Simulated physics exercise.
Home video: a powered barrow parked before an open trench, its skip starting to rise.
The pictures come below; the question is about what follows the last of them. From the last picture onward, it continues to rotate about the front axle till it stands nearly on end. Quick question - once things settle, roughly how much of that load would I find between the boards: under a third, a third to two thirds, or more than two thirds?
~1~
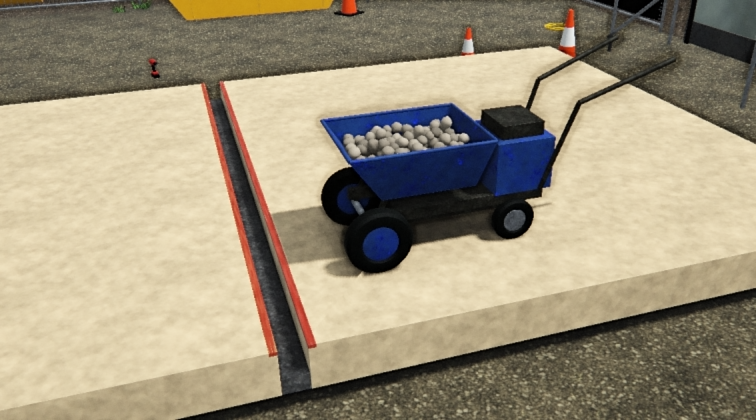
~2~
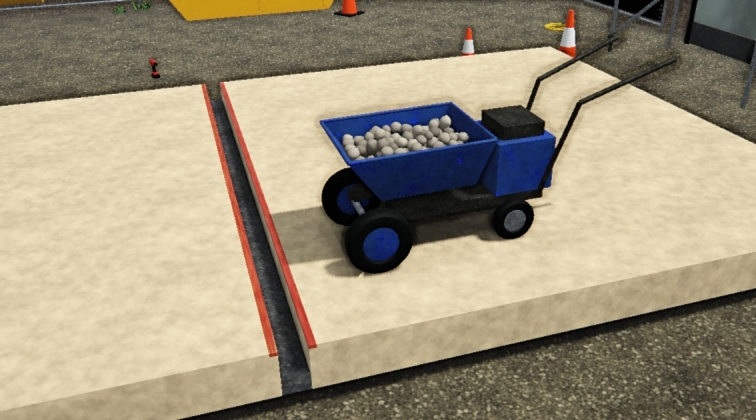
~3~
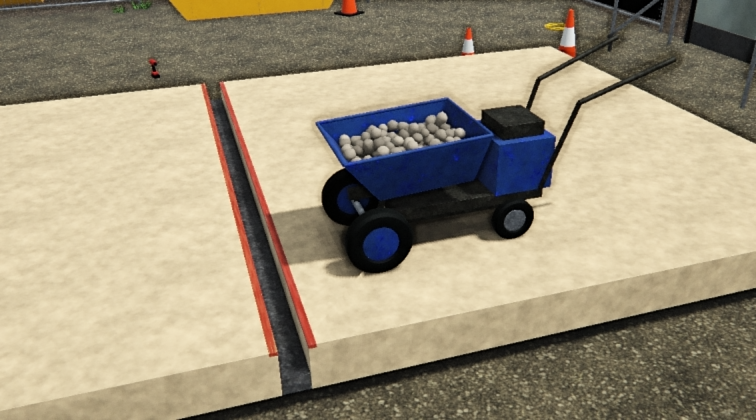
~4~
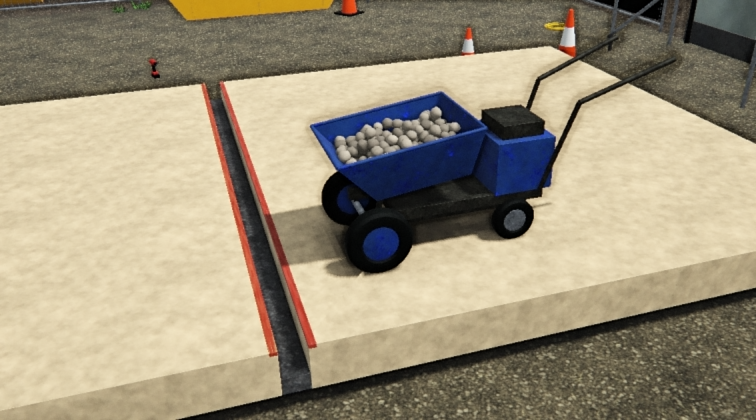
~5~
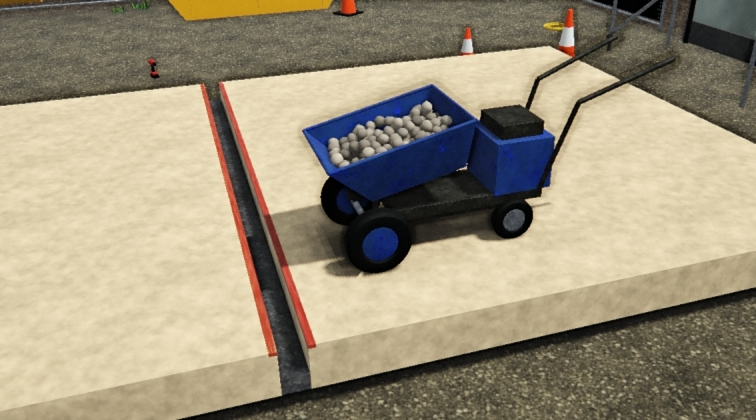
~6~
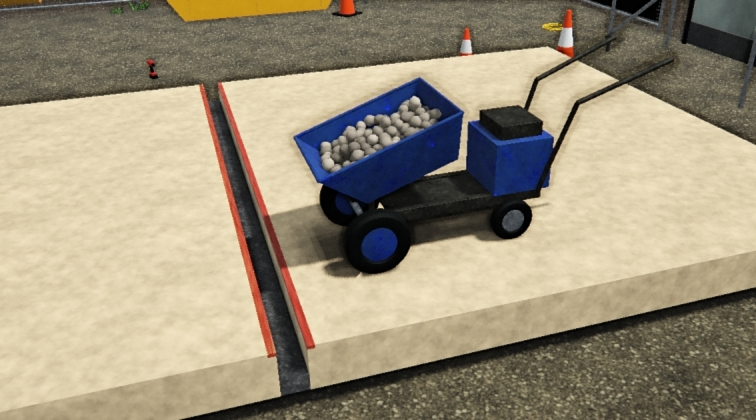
One third to two-thirds.
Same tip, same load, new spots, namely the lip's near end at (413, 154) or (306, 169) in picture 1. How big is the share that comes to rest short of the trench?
Try 1 about 50 %, try 2 about 0 %.
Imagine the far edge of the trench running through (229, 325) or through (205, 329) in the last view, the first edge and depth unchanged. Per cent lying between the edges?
Result, try 1: 90 in a hundred; try 2: 100 in a hundred.
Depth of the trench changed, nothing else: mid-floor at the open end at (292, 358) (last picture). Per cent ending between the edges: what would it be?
I'd put it at some 30 in a hundred.
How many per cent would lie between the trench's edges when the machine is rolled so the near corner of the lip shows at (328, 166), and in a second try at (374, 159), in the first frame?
Estimates, in order: 10 % then 50 %.
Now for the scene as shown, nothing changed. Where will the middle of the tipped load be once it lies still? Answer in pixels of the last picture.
The centre ends up roughly at (257, 259).
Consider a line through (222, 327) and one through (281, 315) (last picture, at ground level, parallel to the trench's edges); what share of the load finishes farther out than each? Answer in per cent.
I'd say some 10 in a hundred, and after that 70 in a hundred.
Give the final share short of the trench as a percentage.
I'd estimate about 0 per cent of the load.
Just after the last frame, skip tipped steeply; every one in the skip.
A moment on, skip tipped right over; the larger part in the skip; about a tenth in or heaped over the trench; about a tenth beyond it; just a few falling.
Further on, skip tipped right over; roughly a quarter in the skip; roughly a third in or heaped over the trench; roughly a third beyond it.
When it is over, skip tipped right over; about a tenth in the skip; just a few short of the trench; roughly half in or heaped over the trench; roughly a third beyond it.
